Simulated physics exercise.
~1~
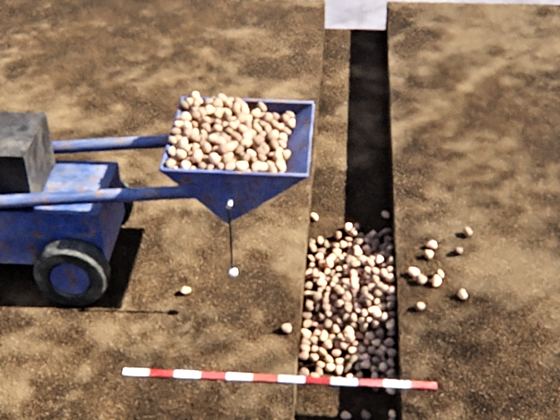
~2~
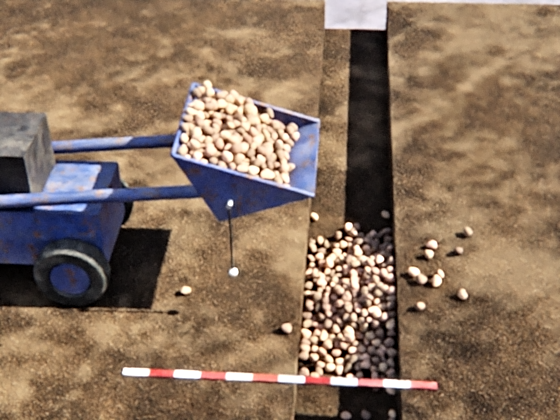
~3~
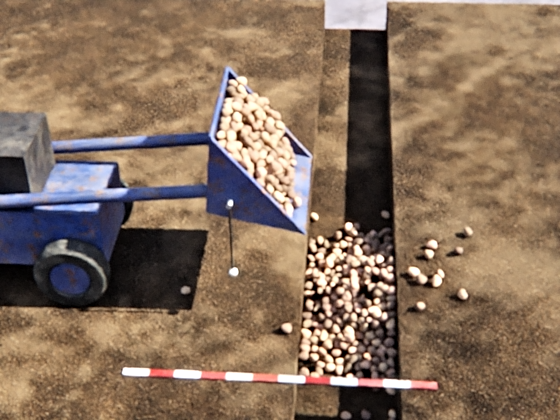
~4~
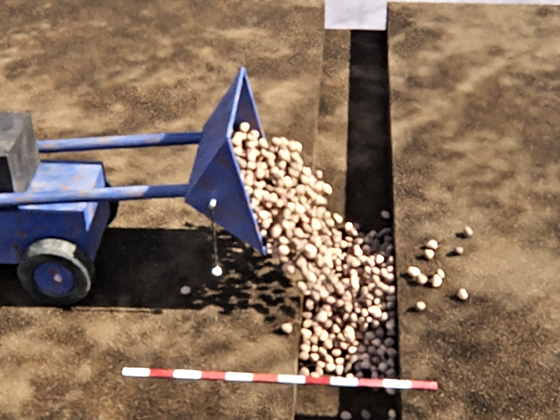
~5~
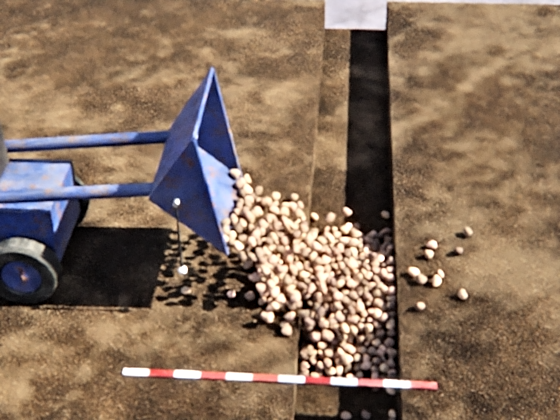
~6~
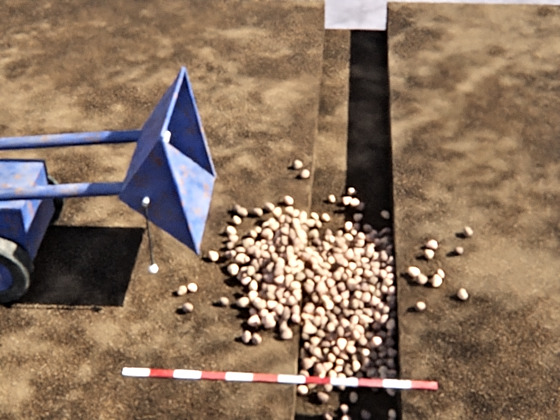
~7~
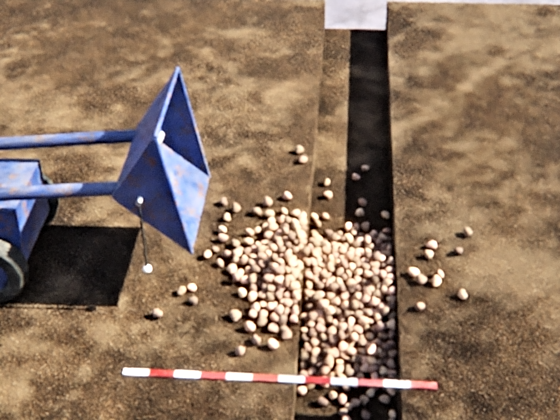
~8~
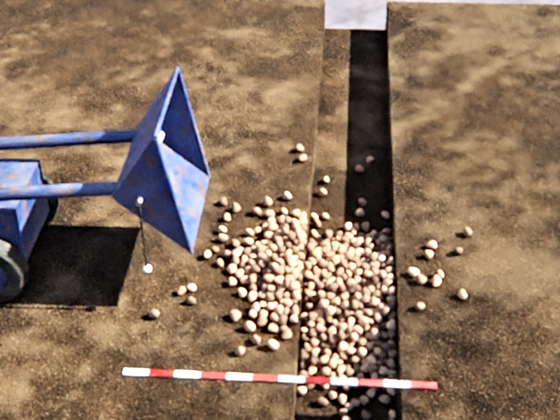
At first, a blue loader on the left holds a bucket heaped with pale, rounded stones beside a dark trench, where an earlier pile already lies and a few stray stones rest on the far side. The bucket tips steeply to the right, its load still inside. As the machine backs away to the left, the stones pour out in a thick stream, spilling across the near edge and into the trench. The emptied bucket stops, still tilted, while the last stones roll and settle. A broad heap finally lies still, partly in the trench and partly on the ground before it.
